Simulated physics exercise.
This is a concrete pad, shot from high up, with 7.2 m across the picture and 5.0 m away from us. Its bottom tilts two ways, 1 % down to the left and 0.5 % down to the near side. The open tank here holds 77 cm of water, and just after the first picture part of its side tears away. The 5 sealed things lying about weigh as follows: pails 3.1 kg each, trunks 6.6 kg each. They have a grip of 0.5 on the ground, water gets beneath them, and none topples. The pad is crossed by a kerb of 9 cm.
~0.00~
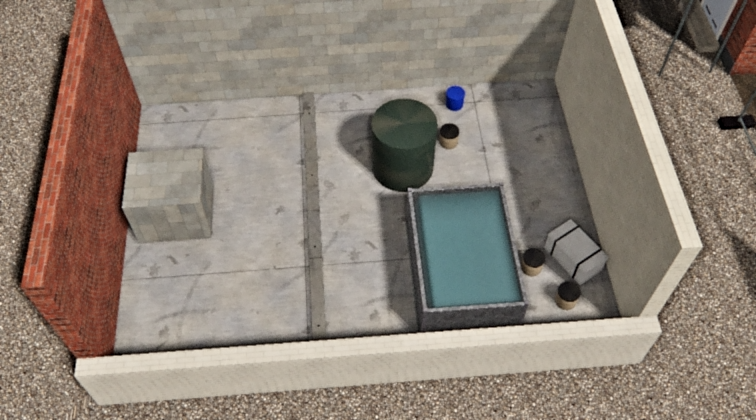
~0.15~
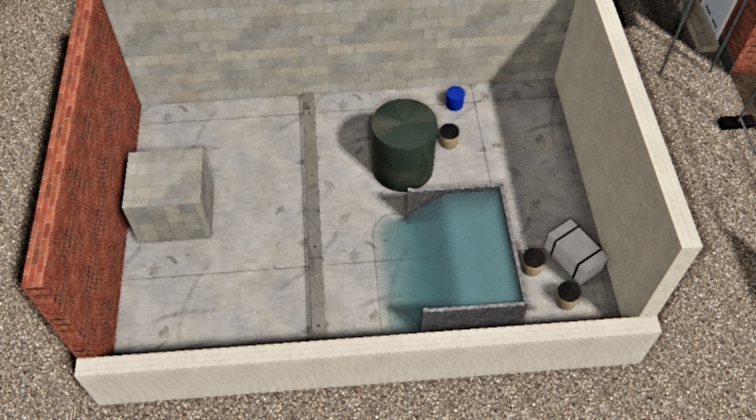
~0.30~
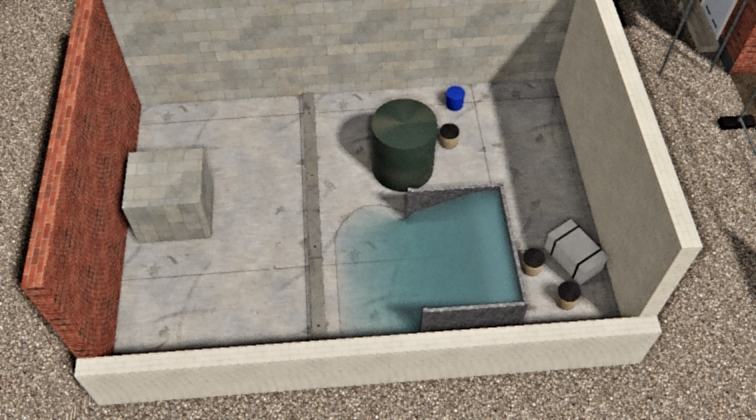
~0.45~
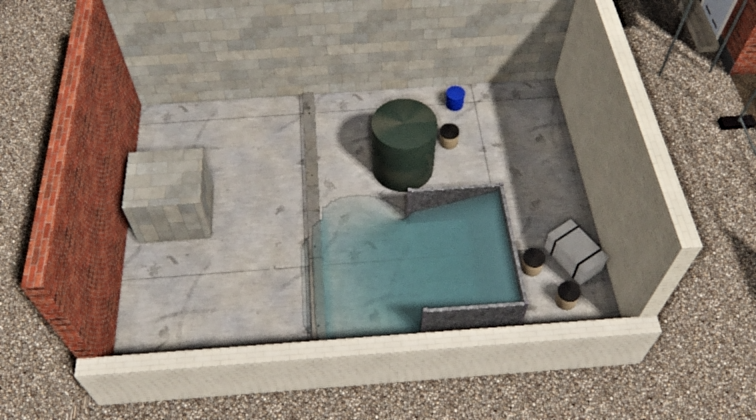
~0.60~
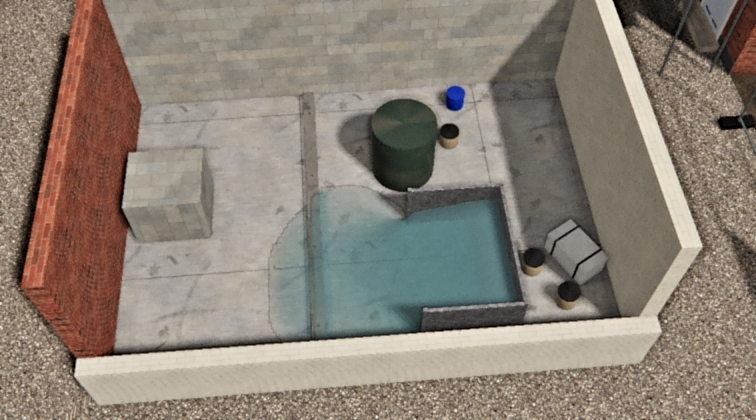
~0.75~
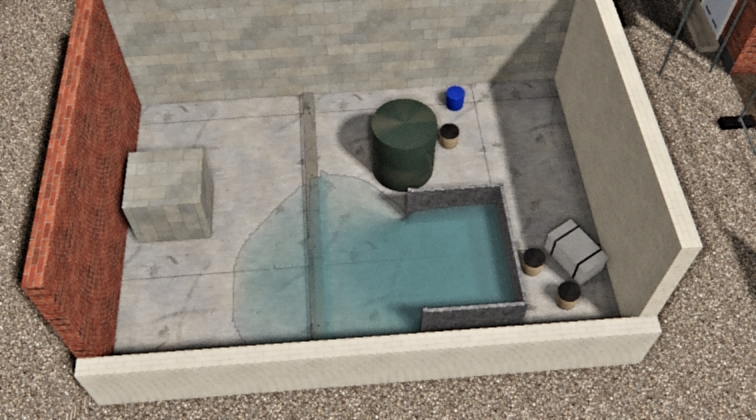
Water poured out of the open tank when its left side gave way, spreading left across the walled concrete floor and over a low kerb, while the green drum, pails and pale block stayed put.
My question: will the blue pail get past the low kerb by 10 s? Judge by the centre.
As for the blue pail, it ends up short.
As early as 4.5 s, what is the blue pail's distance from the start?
By then it has shifted roughly 0 cm.
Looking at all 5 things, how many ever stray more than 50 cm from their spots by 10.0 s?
The count comes to 1.
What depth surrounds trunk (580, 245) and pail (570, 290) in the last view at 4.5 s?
About 0 and 1 cm.
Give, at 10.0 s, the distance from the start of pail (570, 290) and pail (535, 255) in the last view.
They sit 0 cm and 0 cm away, in the order given.
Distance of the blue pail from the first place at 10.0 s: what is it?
It's about 80 cm away.
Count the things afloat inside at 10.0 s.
1 of them.
After 2.0 s the blue pail is near (456, 93), 0.0 m from its start, aground; 0 of 5 are over the mark; 0 afloat.
After 4.5 s the blue pail is near (456, 93), 0.0 m from its start, aground; 0 of 5 are over the mark; 0 afloat.
After 7.0 s the blue pail is near (475, 98), 0.3 m from its start, aground; 0 of 5 are over the mark; 0 afloat.
After 10.0 s the blue pail is near (502, 107), 0.8 m from its start, aground; 0 of 5 are over the mark; 1 afloat.
